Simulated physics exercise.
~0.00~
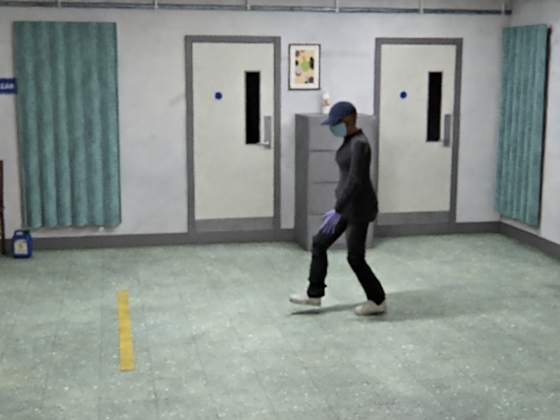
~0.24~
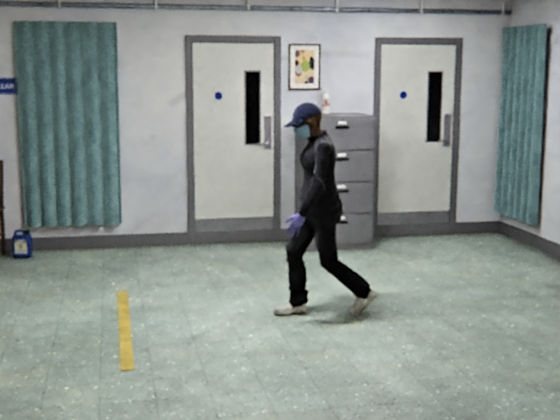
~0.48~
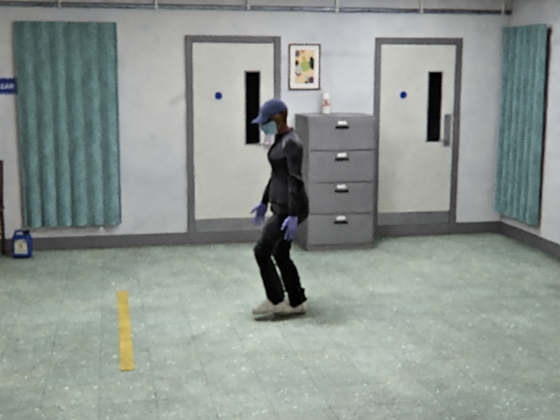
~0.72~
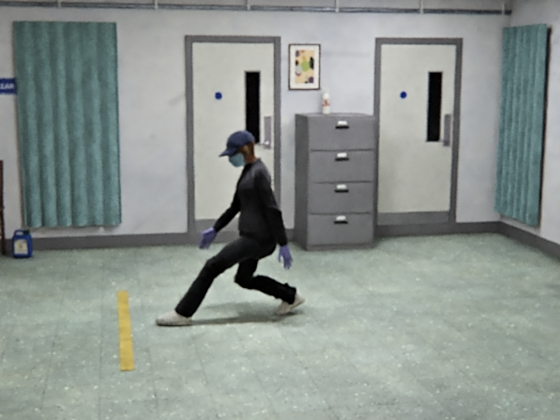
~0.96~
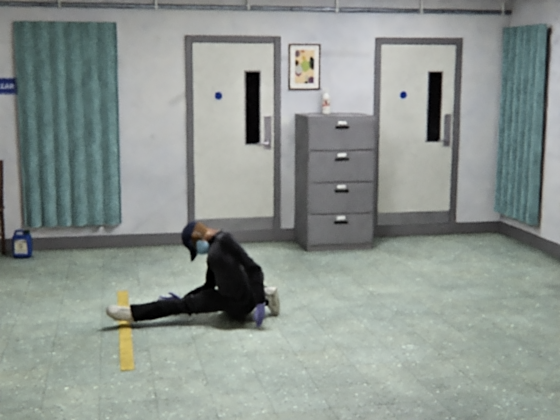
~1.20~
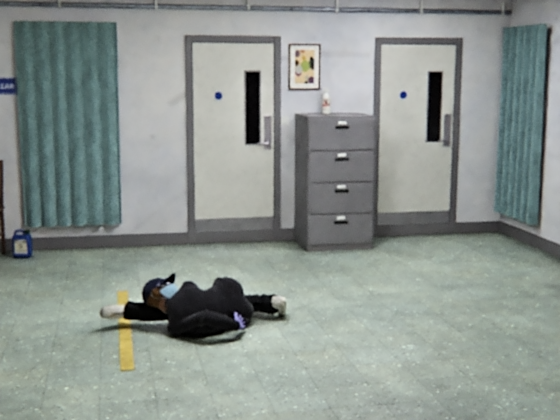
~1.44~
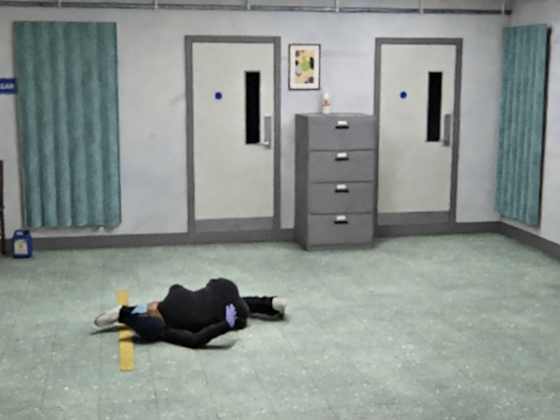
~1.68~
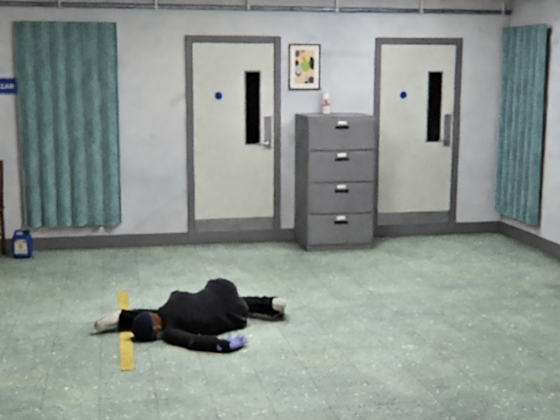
A person in dark clothes, a blue cap, a face mask and purple gloves walks left across a tiled room toward a yellow floor strip, slides down with one leg stretched forward, then folds over and ends lying still, head just short of the strip.
